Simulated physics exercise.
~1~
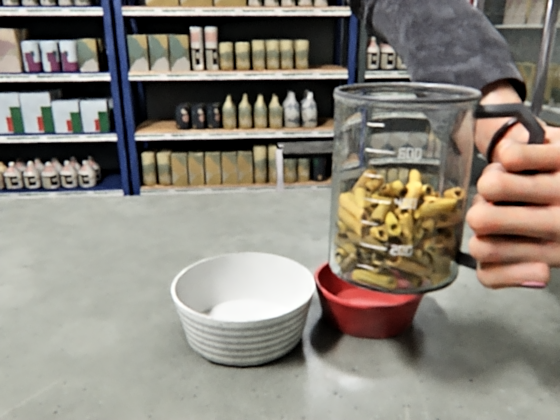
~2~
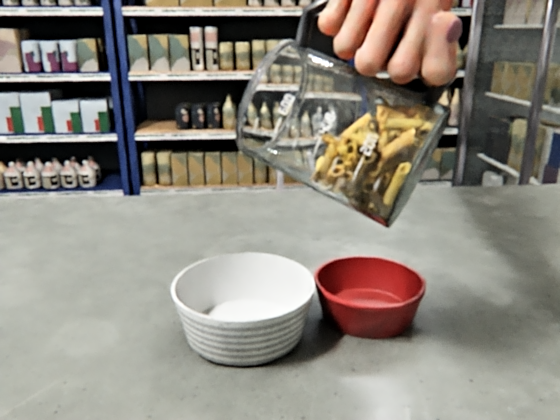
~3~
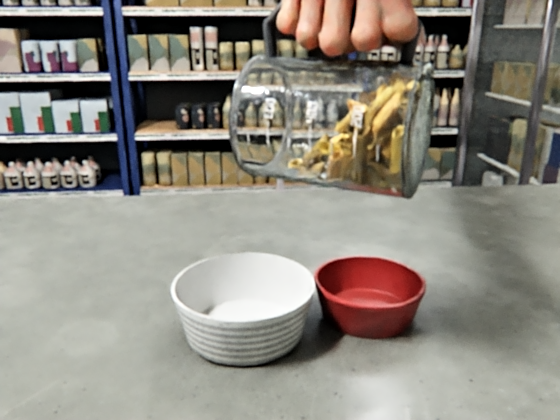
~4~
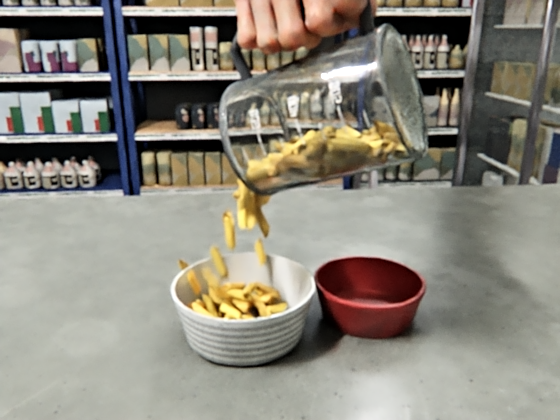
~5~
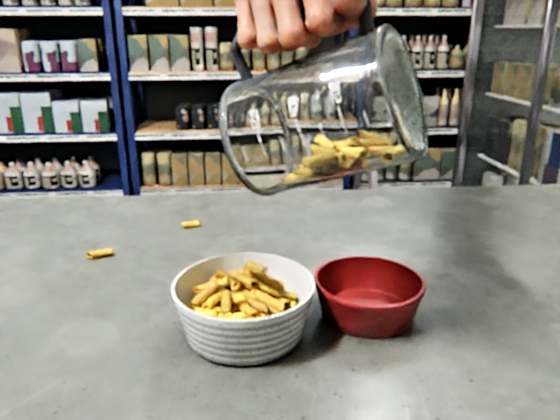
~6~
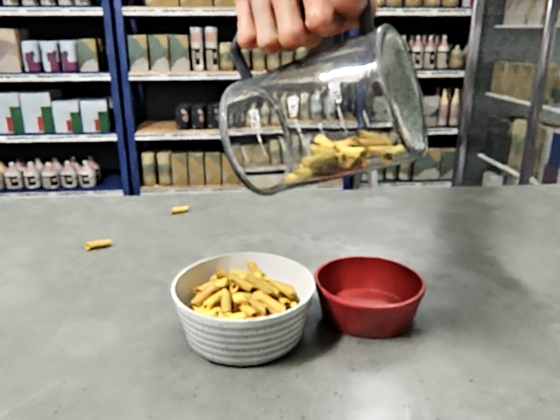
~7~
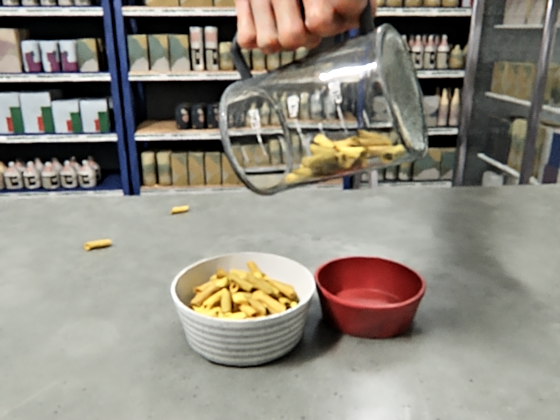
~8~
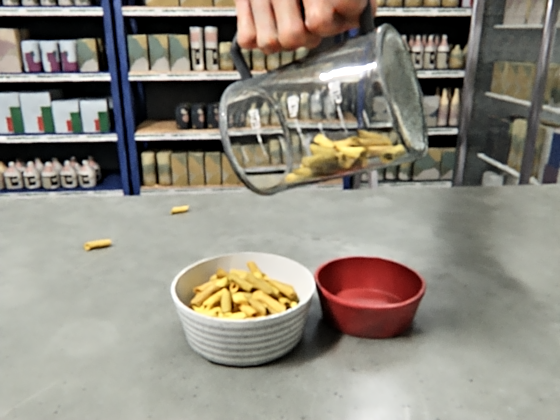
In this clip, a hand lifts a clear jug of dry pasta over a grey table and tips it leftward, pouring most pieces into a white dish beside a red one. Two pieces land on the table, some stay in the tilted jug, and the red dish remains empty.
